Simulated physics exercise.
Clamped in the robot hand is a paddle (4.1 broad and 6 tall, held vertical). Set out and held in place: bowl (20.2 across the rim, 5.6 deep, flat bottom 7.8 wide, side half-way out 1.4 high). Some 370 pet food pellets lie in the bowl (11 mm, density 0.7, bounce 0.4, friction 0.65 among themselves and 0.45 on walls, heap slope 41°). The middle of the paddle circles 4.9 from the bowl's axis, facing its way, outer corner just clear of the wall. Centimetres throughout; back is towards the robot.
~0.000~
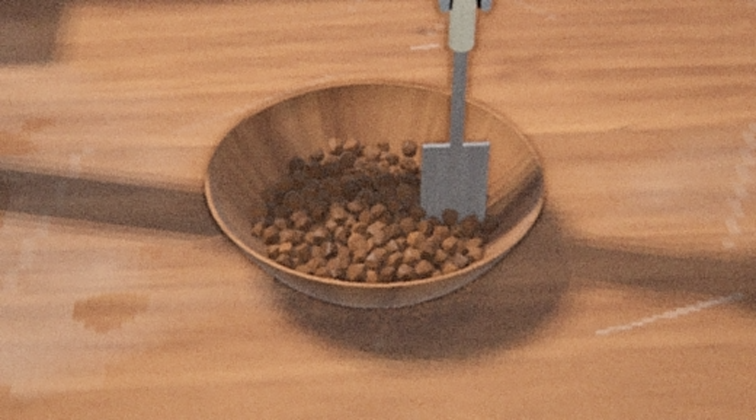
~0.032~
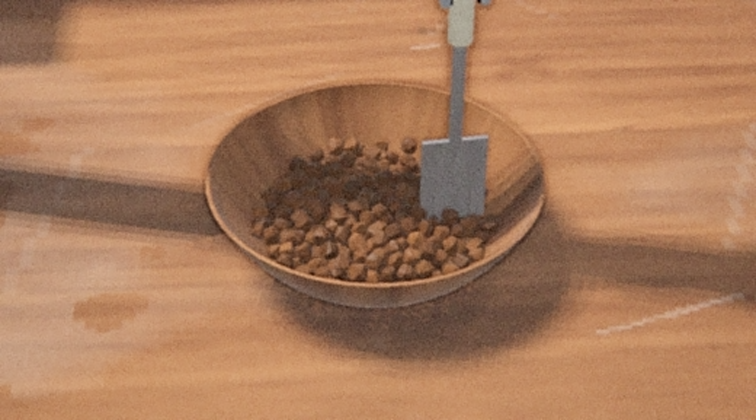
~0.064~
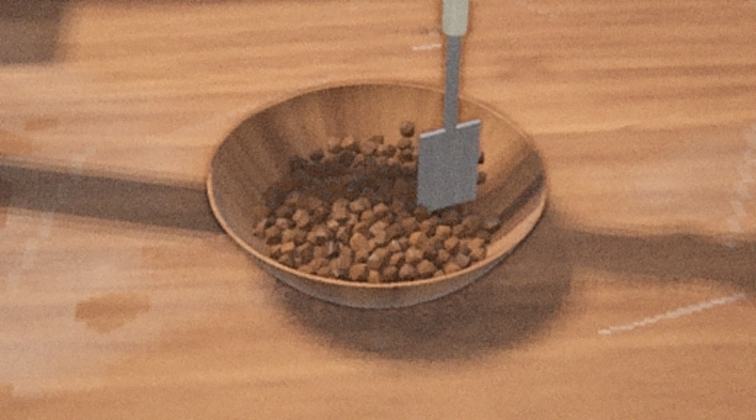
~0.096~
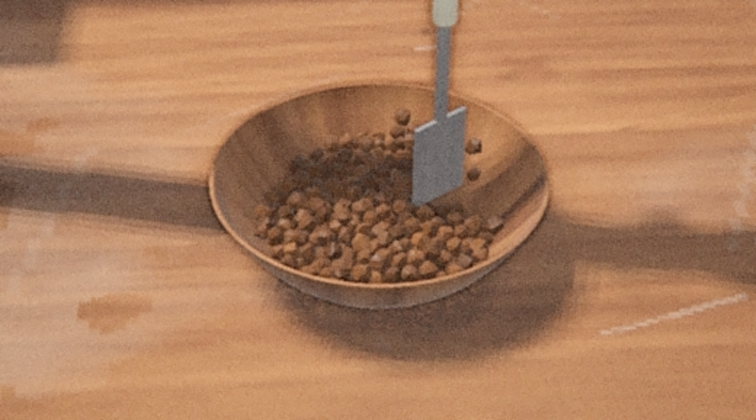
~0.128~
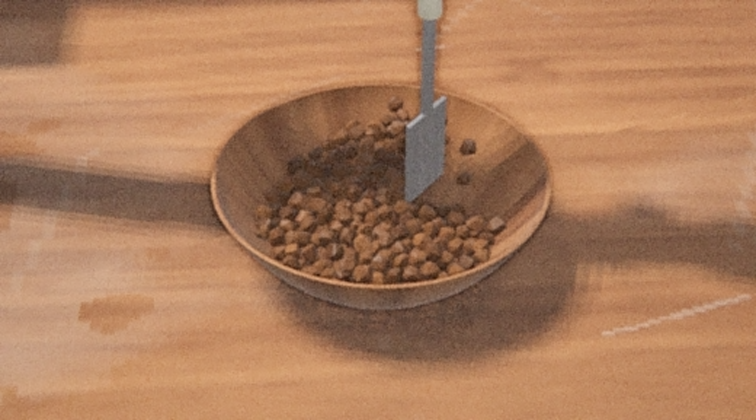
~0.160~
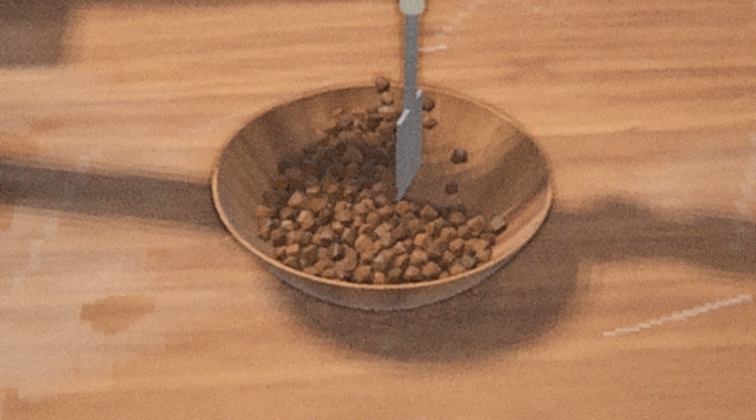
Grey paddle sweeping leftward and toward the back of a wooden bowl, turning edge-on and pushing brown pellets up the far side.
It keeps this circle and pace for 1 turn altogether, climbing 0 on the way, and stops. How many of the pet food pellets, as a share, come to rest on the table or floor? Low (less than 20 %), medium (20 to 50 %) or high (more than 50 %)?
On the table or floor the share is low, less than 20 %.
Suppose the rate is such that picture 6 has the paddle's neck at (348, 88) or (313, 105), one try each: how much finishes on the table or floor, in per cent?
Some 30 and 45 per cent.
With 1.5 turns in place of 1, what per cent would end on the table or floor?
Then about 20 per cent.
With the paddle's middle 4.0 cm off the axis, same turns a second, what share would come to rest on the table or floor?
It would be near 5 per cent.
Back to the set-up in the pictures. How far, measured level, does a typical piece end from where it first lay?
About 8 cm.
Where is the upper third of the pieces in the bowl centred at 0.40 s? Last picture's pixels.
Around (292, 229).
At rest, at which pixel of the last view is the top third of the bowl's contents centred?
Around (455, 151).
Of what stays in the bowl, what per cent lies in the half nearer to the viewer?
Some 25 per cent.
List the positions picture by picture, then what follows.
In the first picture, paddle neck at (457, 124), 0° round; upper third of the load around (367, 209), from x 255 to 490, top at y 145; 372 in the bowl.
In the second picture, paddle neck at (456, 119), 6° round; upper third of the load around (367, 207), from x 260 to 490, top at y 145.
In the third picture, paddle neck at (451, 108), 21° round; upper third of the load around (371, 197), from x 260 to 495, top at y 130.
In the fourth picture, paddle neck at (441, 99), 36° round; upper third of the load around (377, 186), from x 260 to 495, top at y 115.
In the fifth picture, paddle neck at (427, 91), 51° round; upper third of the load around (373, 183), from x 265 to 495, top at y 105.
In the sixth picture, paddle neck at (410, 86), 66° round; upper third of the load around (366, 177), from x 265 to 500, top at y 85; 372 in the bowl.
After 0.40 s, 180° round, highest piece 7 above the table; 371 in the bowl, 1 on the table or floor.
After 0.65 s, 294° round, highest piece 8 above the table; 346 in the bowl, 18 on the table or floor, 8 in flight or on the tool.
After 0.97 s, 0° round, highest piece 6 above the table; 331 in the bowl, 41 on the table or floor.
After 1.67 s, 0° round, highest piece 6 above the table; 331 in the bowl, 41 on the table or floor.
At rest, 331 in the bowl, 41 on the table or floor. That is 11 % on the table or floor.
